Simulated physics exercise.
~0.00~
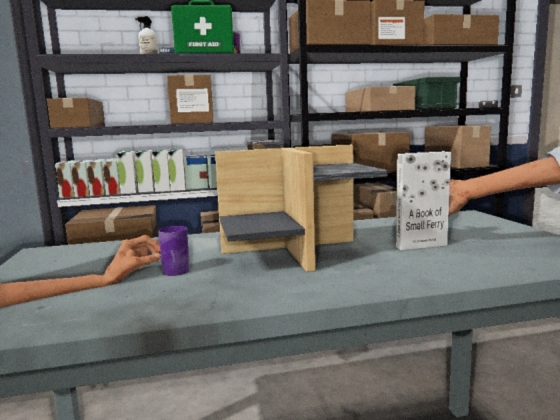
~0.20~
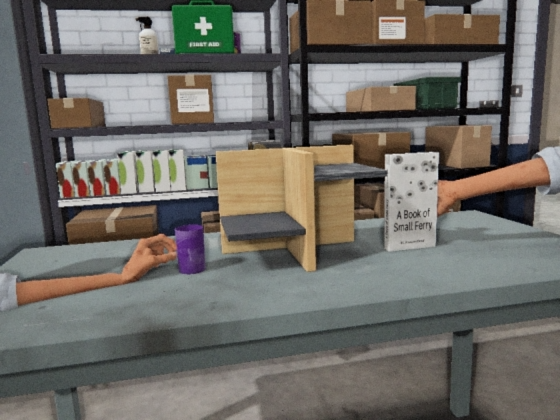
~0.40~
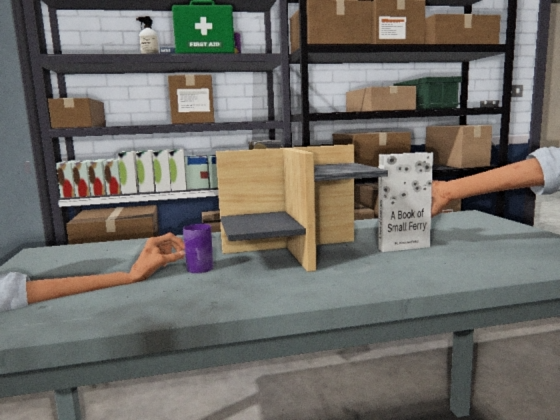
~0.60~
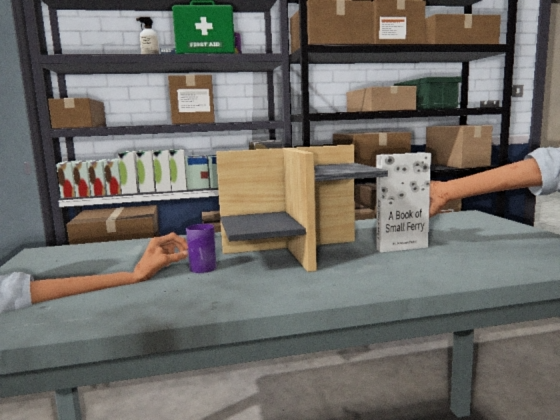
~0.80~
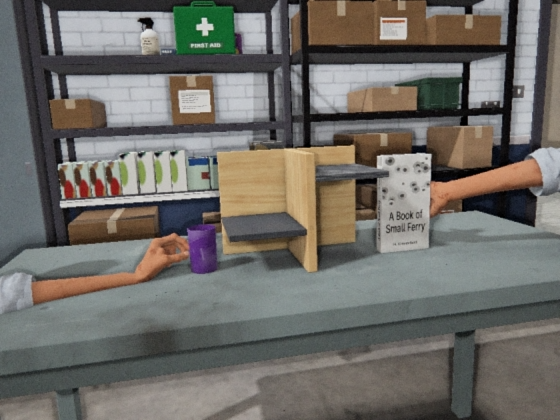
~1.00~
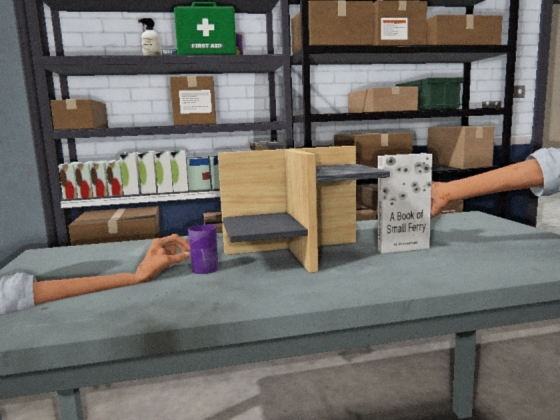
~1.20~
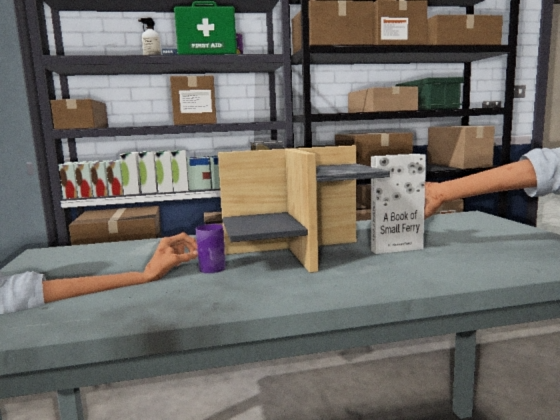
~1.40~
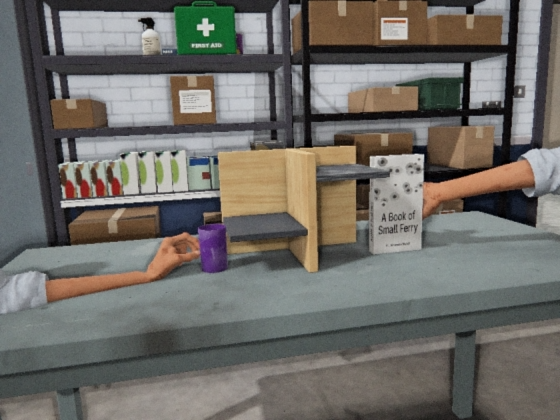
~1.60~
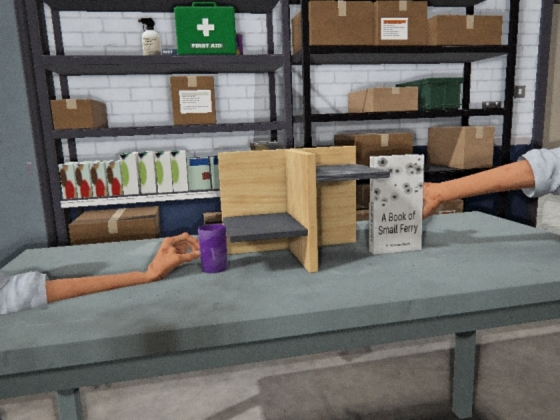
In a storeroom with boxes and a first aid kit on metal shelving, a small wooden rack with a low grey shelf on each side stands on a grey-green table. A hand on the left holds a purple beaker upright, while a hand on the right holds an upright white book. The hands slide both things inward across the tabletop toward the rack. They slow almost to a standstill, then edge a little closer. At the end, the beaker rests against the edge of the left shelf and the book against the right one, both still upright with the hands beside them.
